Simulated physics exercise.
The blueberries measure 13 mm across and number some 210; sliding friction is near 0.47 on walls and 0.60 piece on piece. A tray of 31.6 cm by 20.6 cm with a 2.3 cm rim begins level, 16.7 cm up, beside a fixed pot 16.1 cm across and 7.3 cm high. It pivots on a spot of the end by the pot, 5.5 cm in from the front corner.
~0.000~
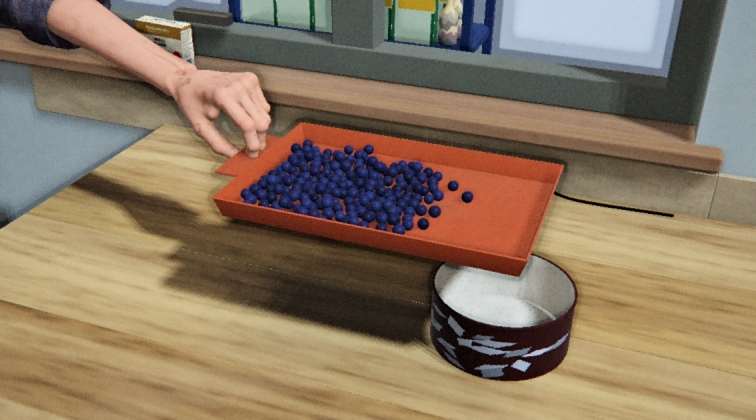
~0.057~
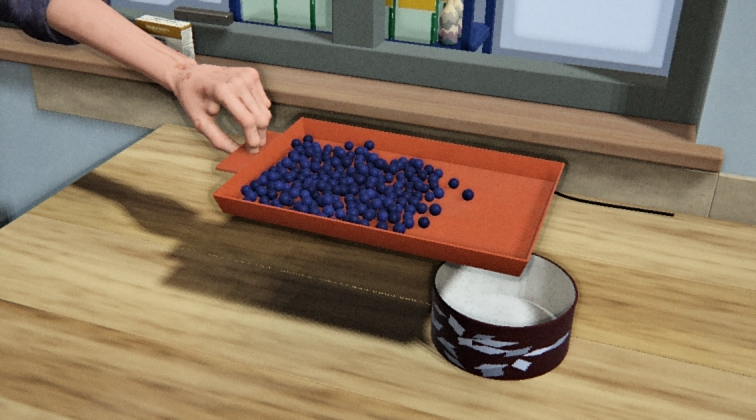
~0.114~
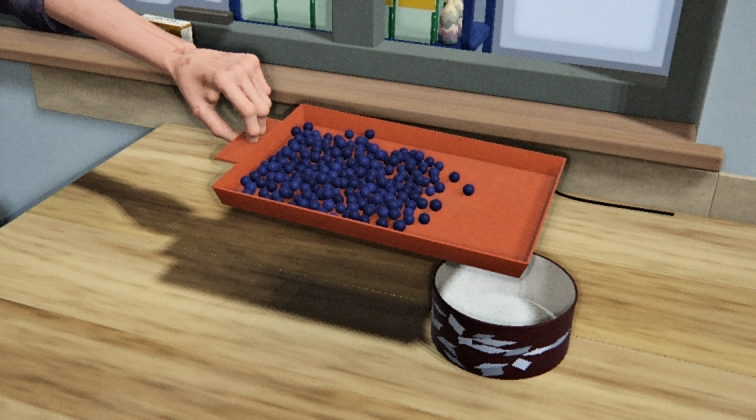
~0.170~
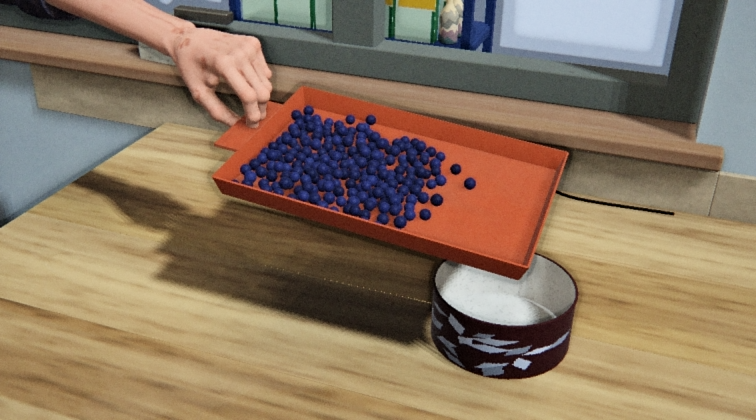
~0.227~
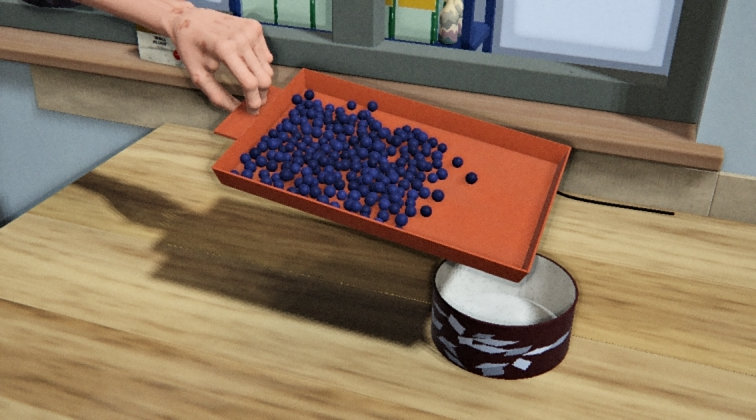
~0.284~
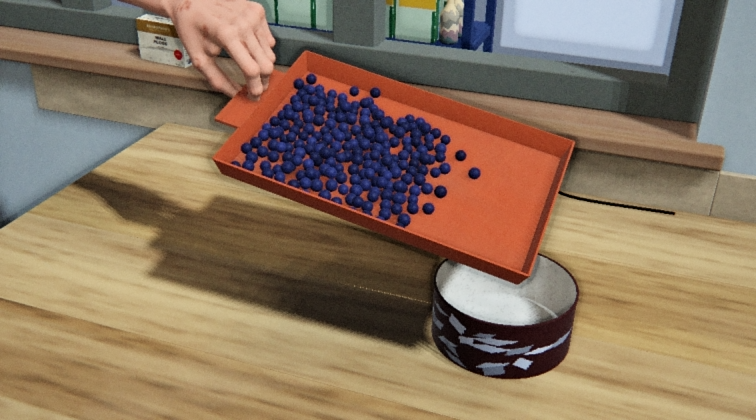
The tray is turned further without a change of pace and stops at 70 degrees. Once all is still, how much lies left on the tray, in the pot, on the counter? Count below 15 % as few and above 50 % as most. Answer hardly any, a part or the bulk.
Tray: A part, pot: Hardly any, counter: The bulk.
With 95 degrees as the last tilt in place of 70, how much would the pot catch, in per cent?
Then about 0 per cent.
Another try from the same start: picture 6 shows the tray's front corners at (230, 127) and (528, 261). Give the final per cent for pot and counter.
Pot 0, counter 55.
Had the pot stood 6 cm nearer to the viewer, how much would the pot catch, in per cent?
Then about 5 per cent.
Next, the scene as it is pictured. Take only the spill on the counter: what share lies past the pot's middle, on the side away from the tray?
Roughly 90 per cent.
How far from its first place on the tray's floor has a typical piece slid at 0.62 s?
Roughly 5 cm.
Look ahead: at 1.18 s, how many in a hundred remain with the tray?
About 65 per cent.
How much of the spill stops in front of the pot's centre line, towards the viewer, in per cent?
Some 100 per cent.
After 0.62 s, tilt 43 degrees; the tray holds 100 %, the pot 0 %.
Then, at 0.84 s, tilt 60 degrees; the tray holds 95 %, the pot 0 %.
Then, at 1.18 s, tilt 70 degrees; the tray holds 65 %, the pot 0 %.
By 2.6 s all is still; tray 25 %, pot 0 %, counter 75 %.
